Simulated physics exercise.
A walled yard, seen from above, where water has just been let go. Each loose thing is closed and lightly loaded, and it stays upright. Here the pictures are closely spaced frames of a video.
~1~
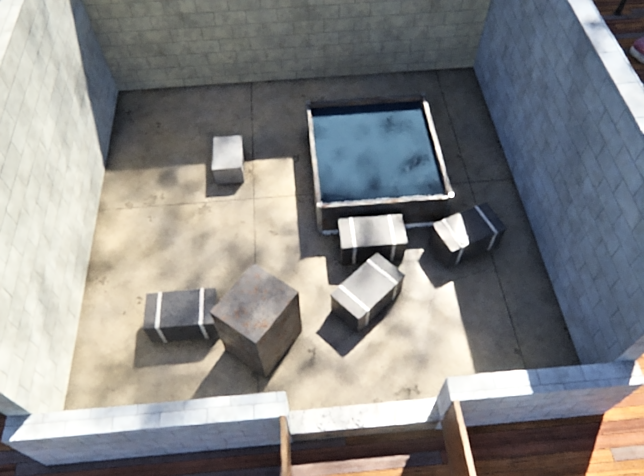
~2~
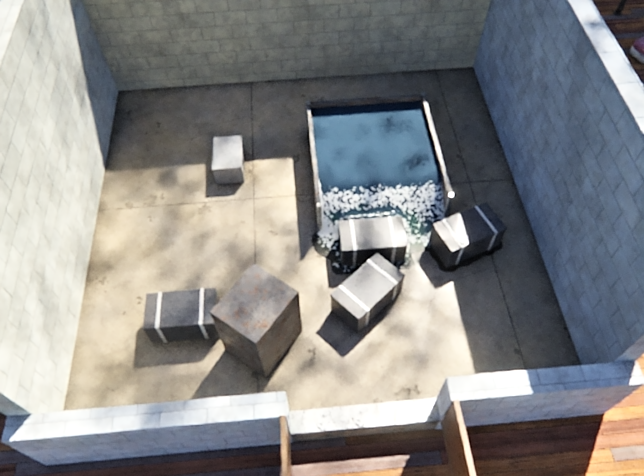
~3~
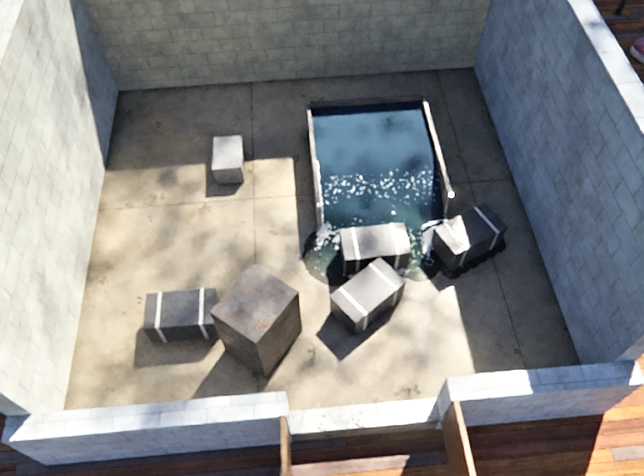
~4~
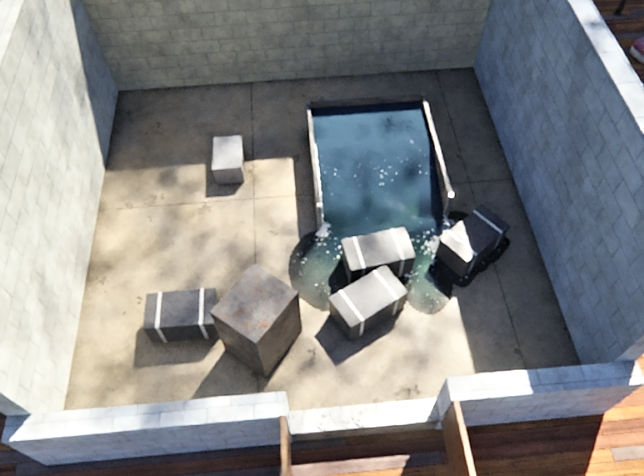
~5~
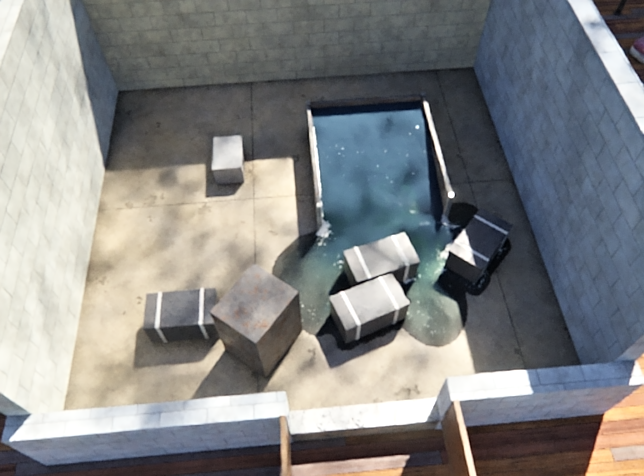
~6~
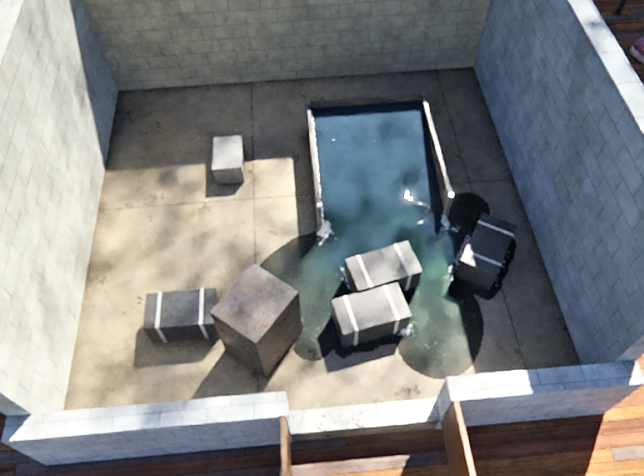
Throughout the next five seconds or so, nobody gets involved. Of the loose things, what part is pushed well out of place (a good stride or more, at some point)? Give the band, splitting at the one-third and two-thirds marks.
The share lands in the middle band, from one to two thirds.
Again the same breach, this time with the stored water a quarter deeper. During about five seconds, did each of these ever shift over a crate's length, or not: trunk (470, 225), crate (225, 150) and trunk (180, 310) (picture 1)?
Taking them as listed - the full distance for the first, a shorter distance for the second, a shorter distance for the third.
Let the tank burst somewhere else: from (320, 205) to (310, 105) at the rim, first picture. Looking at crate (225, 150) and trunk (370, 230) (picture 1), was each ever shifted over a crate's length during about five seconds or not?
The first one went the full distance, the second came up short.
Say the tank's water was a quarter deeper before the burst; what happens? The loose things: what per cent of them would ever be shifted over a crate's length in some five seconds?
Roughly 60 %.
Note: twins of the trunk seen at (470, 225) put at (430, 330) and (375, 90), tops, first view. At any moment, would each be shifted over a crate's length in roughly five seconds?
The first relocated; the second largely stays.
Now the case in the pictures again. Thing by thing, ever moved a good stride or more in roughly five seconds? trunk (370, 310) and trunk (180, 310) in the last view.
In the order asked: Over that mark, then a lesser distance.
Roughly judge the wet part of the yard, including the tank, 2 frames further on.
I'd put it at some 30 per cent.
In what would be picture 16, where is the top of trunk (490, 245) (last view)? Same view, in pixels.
Approximately at pixel (541, 259).
A moment on, 3 of 5 are well off their spots; 0 afloat.
Next, 3 of 5 are well off their spots; 0 afloat.
Later, 3 of 5 are well off their spots; 0 afloat.
In the end, 3 of 5 are well off their spots, and 3 have been at some point; 0 afloat.
